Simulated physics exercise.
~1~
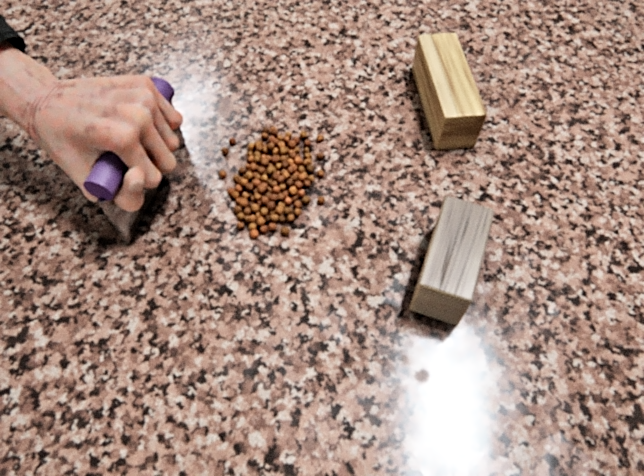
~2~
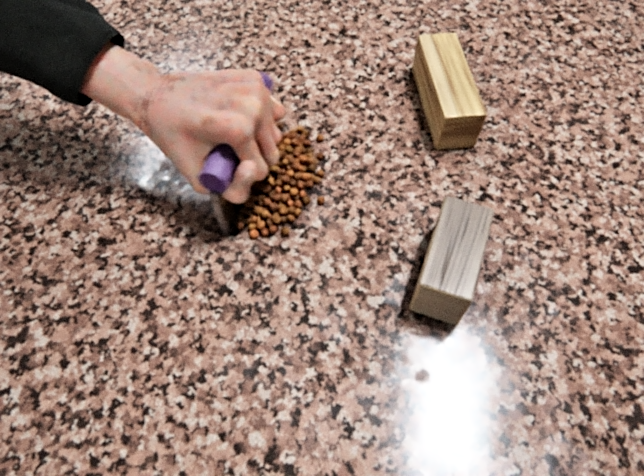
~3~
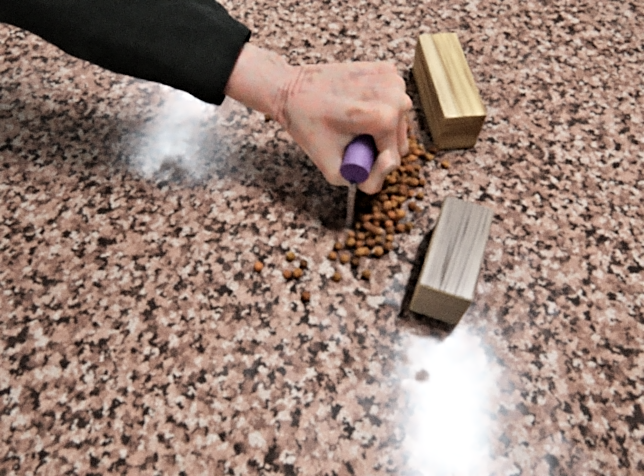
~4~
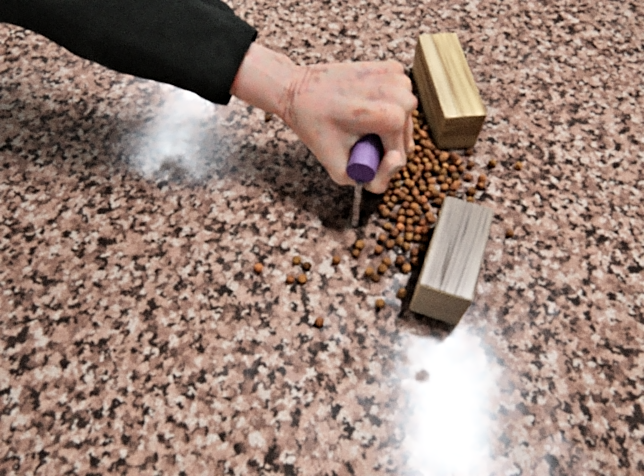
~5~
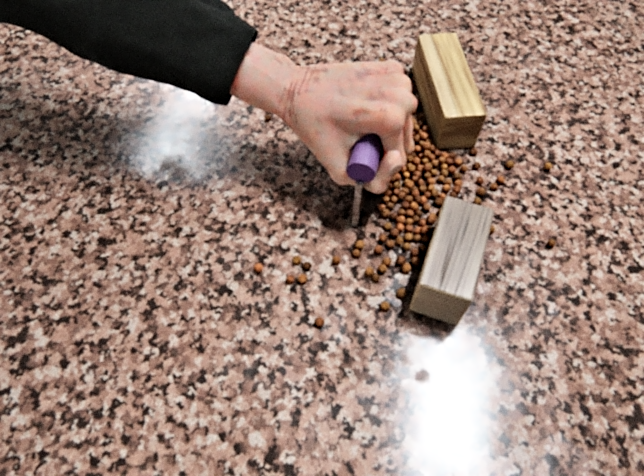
On a speckled pink and brown stone surface, a hand holding a purple-handled scraper pushes a pile of small brown balls rightward toward two wooden blocks, then stops; most bunch up before the blocks, a few enter the gap between them, and some trail behind.
